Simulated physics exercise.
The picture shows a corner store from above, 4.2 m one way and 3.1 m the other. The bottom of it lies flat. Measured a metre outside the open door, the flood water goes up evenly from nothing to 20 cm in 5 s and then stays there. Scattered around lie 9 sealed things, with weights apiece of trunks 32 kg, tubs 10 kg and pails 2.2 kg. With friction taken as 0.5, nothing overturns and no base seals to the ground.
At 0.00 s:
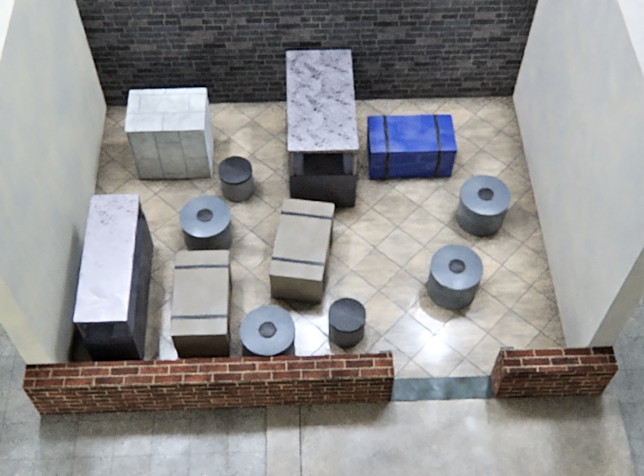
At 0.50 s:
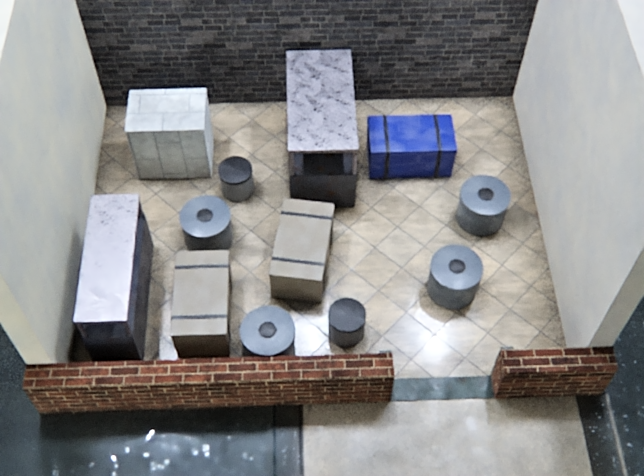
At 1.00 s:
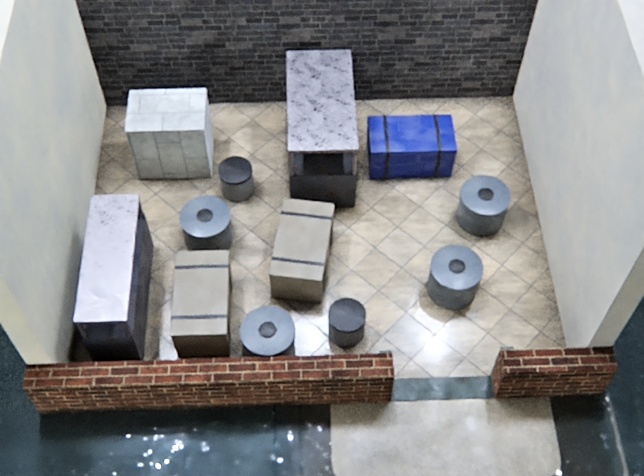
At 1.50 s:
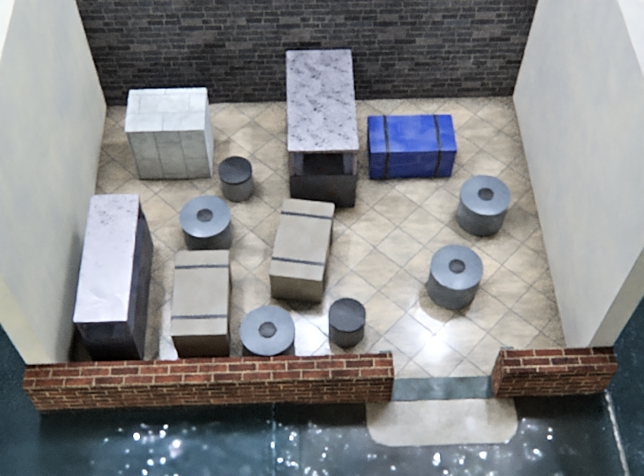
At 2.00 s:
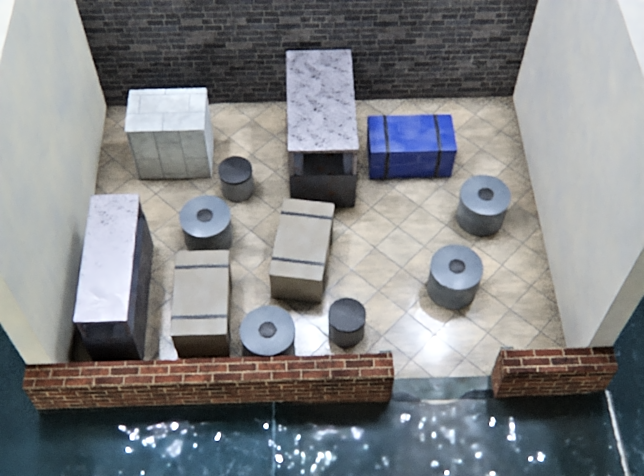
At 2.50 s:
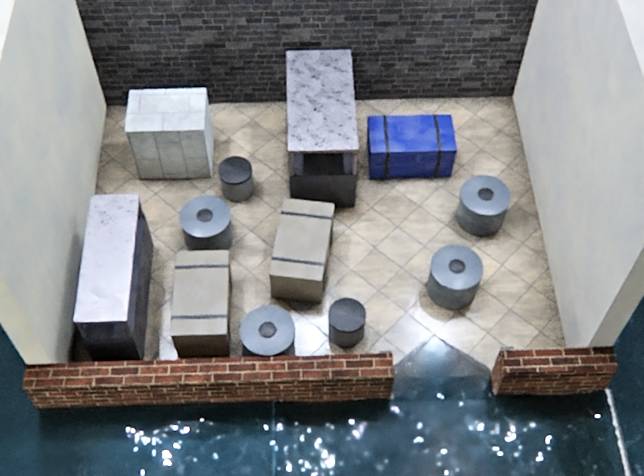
The clip opens on a high view of a brick-fronted store corner holding a blue trunk, crates and round tubs, with dry pavement outside. Dark, glinting water spreads over the pavement, shrinking the pale patch before the doorway until it is covered, then edges just inside the opening while the objects stay still.
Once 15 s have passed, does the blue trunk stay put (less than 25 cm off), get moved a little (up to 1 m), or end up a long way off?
It gets moved a little.
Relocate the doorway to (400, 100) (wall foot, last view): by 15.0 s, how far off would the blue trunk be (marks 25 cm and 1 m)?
Under that change the blue trunk is pushed well away.
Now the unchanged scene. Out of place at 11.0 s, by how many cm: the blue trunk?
Close to 40 cm.
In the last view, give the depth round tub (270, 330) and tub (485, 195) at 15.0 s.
First about 9 cm, second about 15 cm.
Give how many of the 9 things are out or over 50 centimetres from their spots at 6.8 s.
Result: 1.
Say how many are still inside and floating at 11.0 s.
Count: 5.
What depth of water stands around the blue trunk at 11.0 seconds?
16 cm, roughly.
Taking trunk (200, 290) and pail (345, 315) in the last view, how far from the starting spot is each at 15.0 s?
20 cm, 50 cm.
After 3.5 s the blue trunk is near (412, 133), 0.0 m from its start, aground; 0 afloat.
After 6.8 s the blue trunk is near (412, 132), 0.0 m from its start, aground; 2 afloat.
After 11.0 s the blue trunk is near (398, 94), 0.4 m from its start, afloat; 5 afloat.
After 15.0 s the blue trunk is near (395, 87), 0.5 m from its start, afloat; 9 afloat.
